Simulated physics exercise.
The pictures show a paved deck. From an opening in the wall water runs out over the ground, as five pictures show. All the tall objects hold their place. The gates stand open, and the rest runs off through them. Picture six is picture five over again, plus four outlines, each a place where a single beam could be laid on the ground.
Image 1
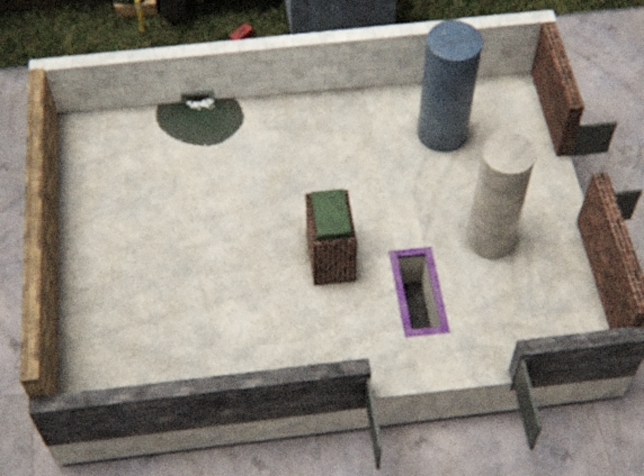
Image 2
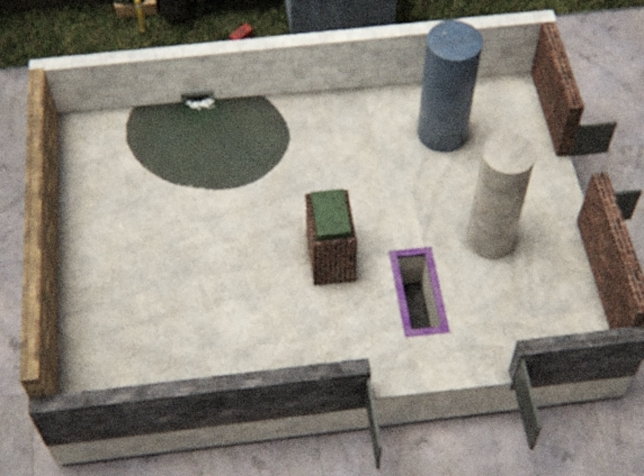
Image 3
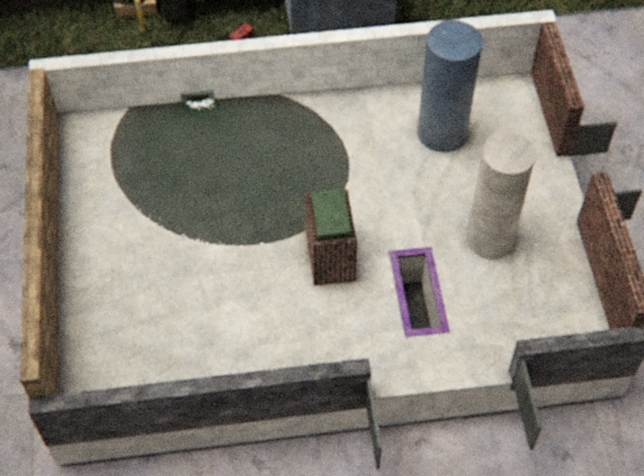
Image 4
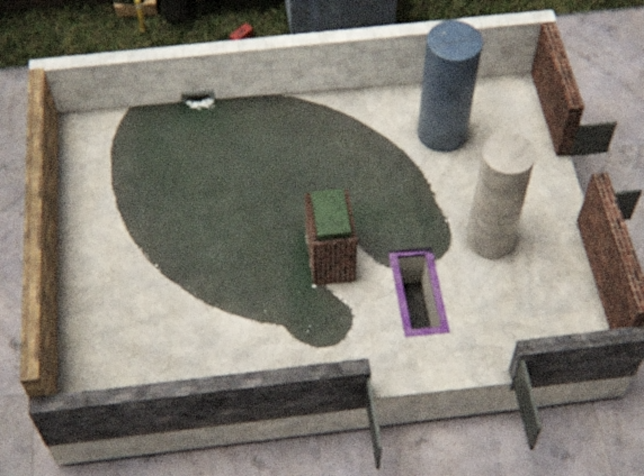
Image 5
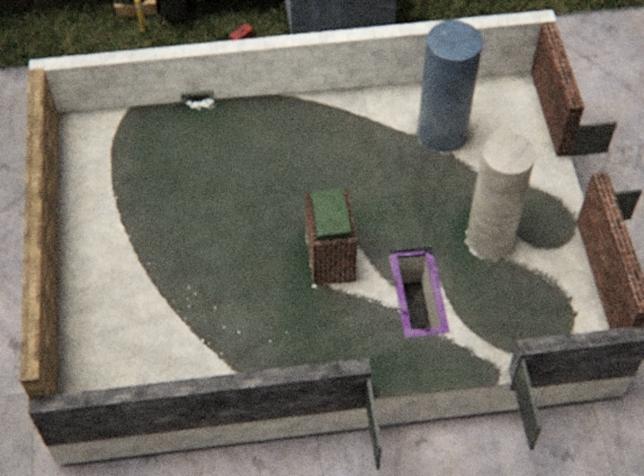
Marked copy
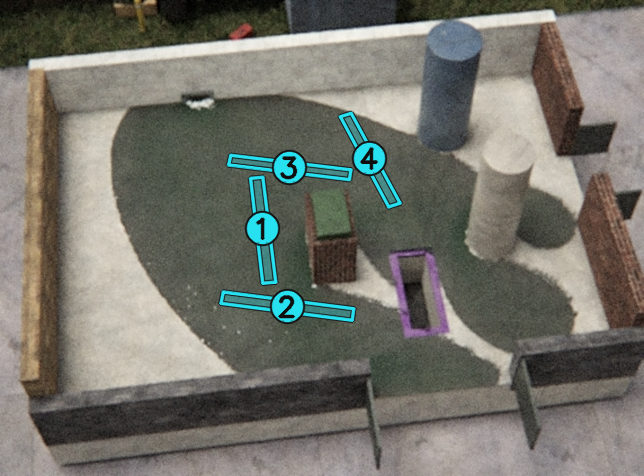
Dark green liquid spreads from a small outlet in the back wall across a pale walled deck, seen from above at a fixed angle. A blue cylinder and a pale one stand to the right, a green-topped brick block near the middle, and a purple-edged rectangular opening beside it. The rounded patch widens toward the viewer, parts around the block, then reaches the opening, the pale cylinder and the front wall.
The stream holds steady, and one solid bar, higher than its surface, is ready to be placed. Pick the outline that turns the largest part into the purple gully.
Position 2.
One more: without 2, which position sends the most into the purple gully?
Position 4.
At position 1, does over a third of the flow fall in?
No.
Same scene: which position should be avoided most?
It is 3.
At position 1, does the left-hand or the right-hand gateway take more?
The left one.
On the marked copy, 1 from (269, 282) to (256, 177); 2 from (222, 297) to (352, 314); 3 from (229, 160) to (350, 174); 4 from (345, 114) to (394, 204).
Choosing 1, about 18 % of the stream goes into the purple gully, about 81 % out by the gates.
Choosing 2, about 41 % of the stream goes into the purple gully, about 57 % out by the gates.
Choosing 3, about 8 % of the stream goes into the purple gully, about 91 % out by the gates.
Choosing 4, about 24 % of the stream goes into the purple gully, about 73 % out by the gates.
